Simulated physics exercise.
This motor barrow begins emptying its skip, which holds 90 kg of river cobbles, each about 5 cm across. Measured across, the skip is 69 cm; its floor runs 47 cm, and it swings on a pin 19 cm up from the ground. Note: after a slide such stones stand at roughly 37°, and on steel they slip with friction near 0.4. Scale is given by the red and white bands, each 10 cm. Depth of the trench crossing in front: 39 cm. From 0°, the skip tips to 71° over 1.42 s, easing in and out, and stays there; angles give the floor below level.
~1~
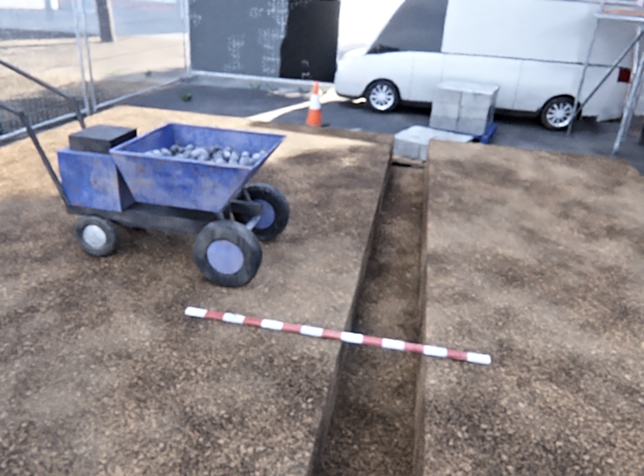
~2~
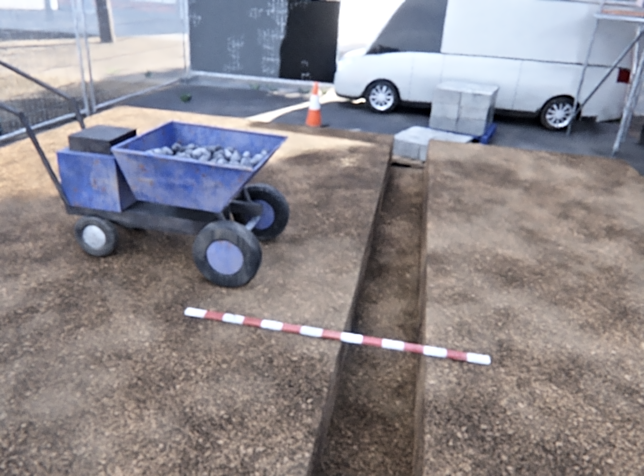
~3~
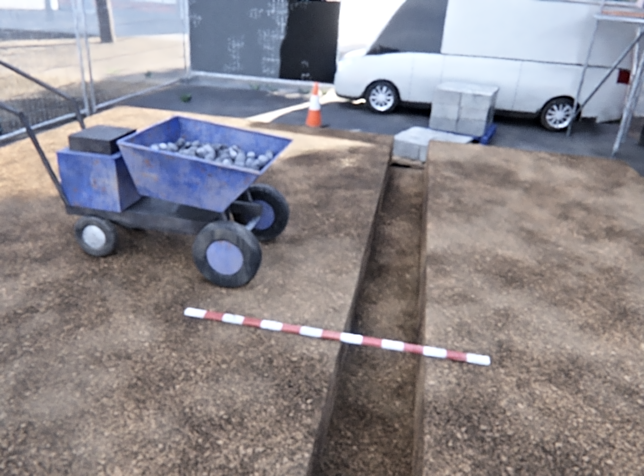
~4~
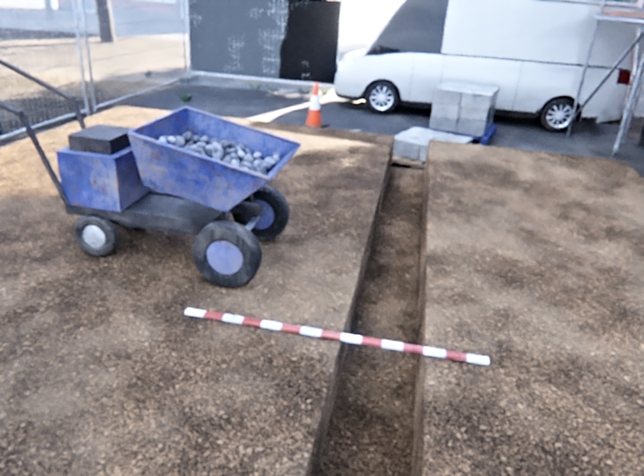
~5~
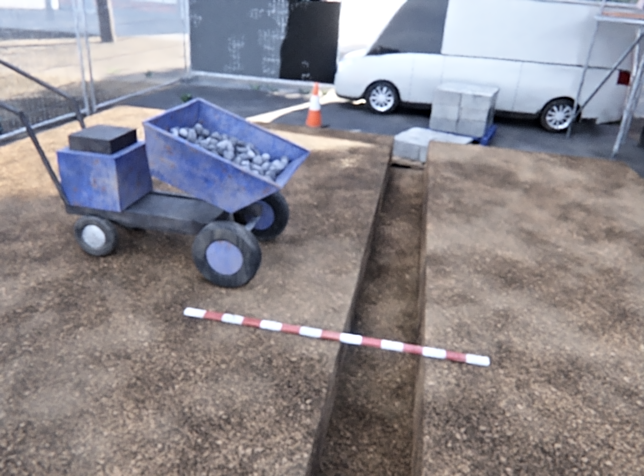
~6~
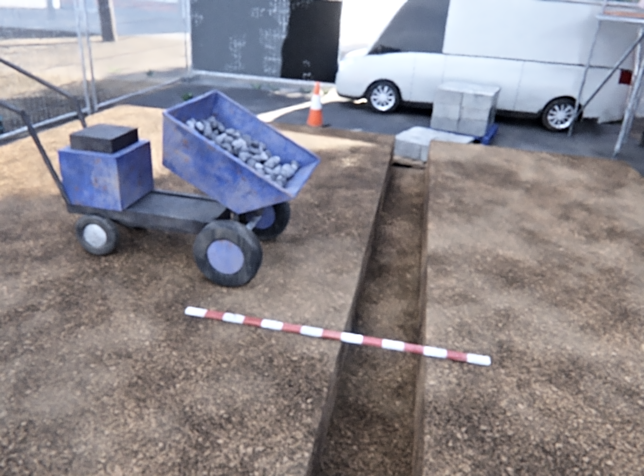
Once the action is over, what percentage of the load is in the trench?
About 86 in every hundred.
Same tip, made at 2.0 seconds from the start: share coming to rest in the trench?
With that change, it comes to around 85 per cent.
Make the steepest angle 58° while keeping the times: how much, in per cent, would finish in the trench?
Around 30 per cent would finish in the trench.
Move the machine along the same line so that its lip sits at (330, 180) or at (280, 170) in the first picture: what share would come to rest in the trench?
60 % and 100 %.
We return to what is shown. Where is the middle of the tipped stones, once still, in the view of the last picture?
Roughly (385, 328), I'd say.
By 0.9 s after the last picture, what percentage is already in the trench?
Some 30 per cent of the load by that point.
Then, 0.5 s after the last picture the floor is at 60°, 100 % in the skip; the foremost stones are at (316, 221).
Then, 0.9 s after the last picture the floor is at 71°, 58 % in the skip, 13 % short of the trench, 29 % in the trench; the foremost stones are at (406, 337).
Then, 1.3 s after the last picture the floor is at 71°, 27 % in the skip, 15 % short of the trench, 58 % in the trench; the foremost stones are at (415, 347).
Then, 3.2 s after the last picture the floor is at 71°, 0 % in the skip, 14 % short of the trench, 86 % in the trench; the foremost stones are at (415, 340).
